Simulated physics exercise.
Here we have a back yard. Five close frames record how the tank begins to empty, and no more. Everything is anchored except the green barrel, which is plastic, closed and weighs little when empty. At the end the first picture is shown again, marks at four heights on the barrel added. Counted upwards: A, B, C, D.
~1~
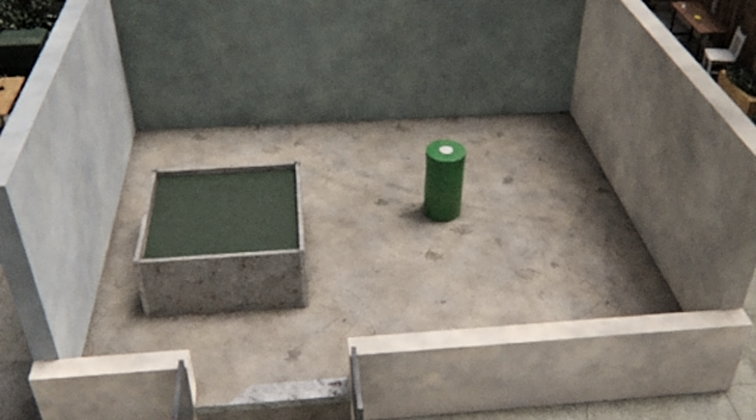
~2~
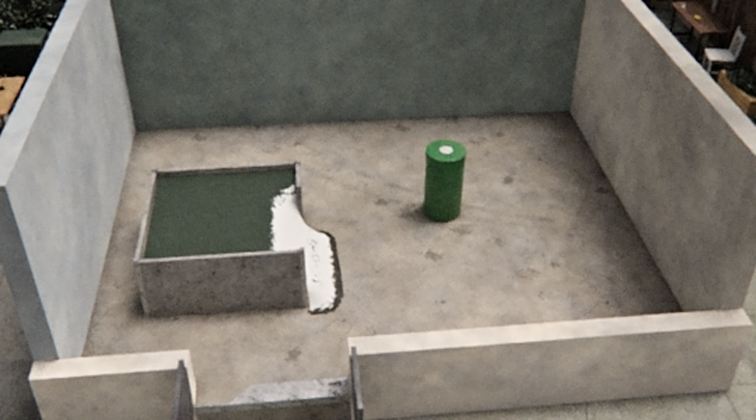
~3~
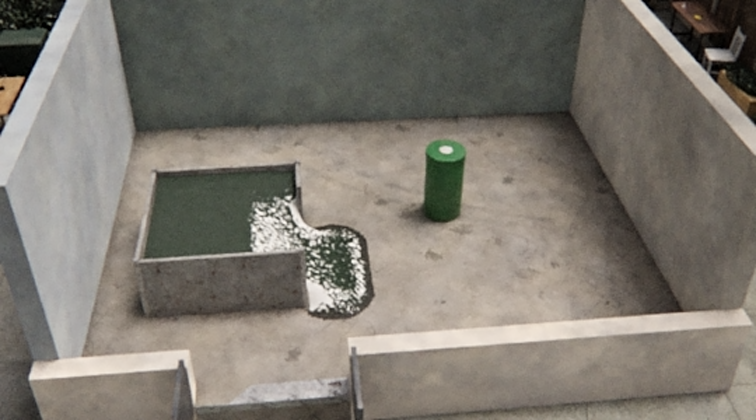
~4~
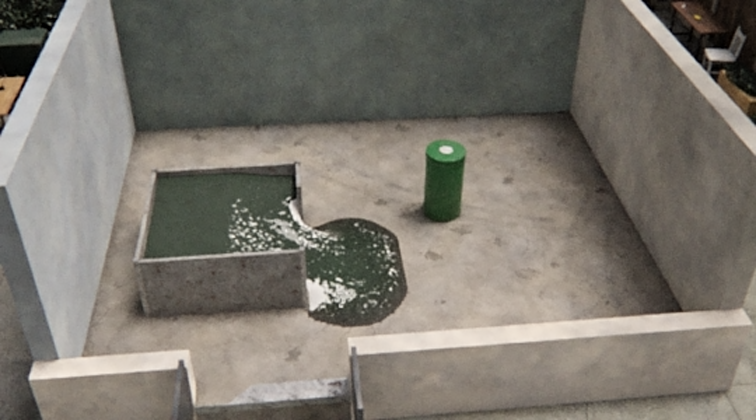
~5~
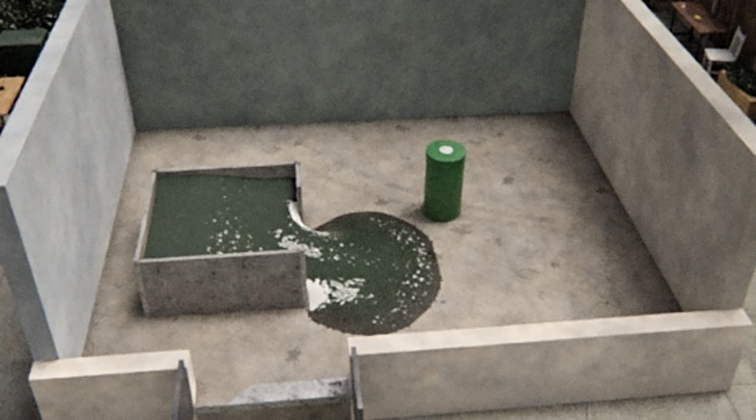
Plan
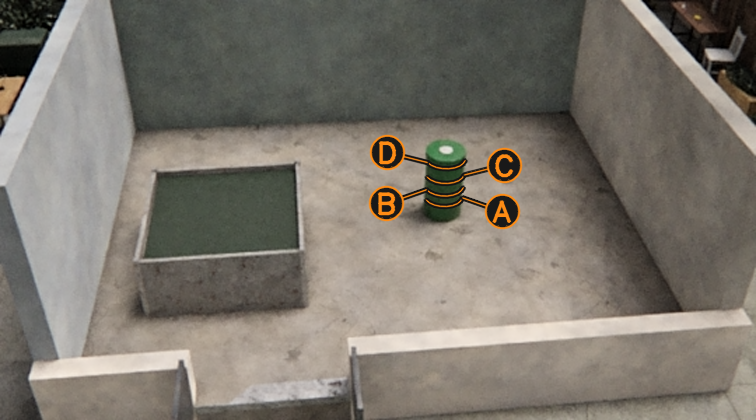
A square tank of dark green water stood in a walled yard beside a green barrel, then water poured out its right side and spread in a widening puddle across the ground towards the unmoving barrel.
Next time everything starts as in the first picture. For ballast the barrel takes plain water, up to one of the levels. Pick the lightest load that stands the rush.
The answer is line A.
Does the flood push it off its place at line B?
No.
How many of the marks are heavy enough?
All of the four.
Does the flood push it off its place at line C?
No, not at all.
In orange, A at (446, 206); B at (447, 196); C at (447, 183); D at (448, 168); from the bottom up A, B, C, D.
If A is chosen, it does not move.
If B is chosen, it does not move.
If C is chosen, it does not move.
If D is chosen, it does not move.
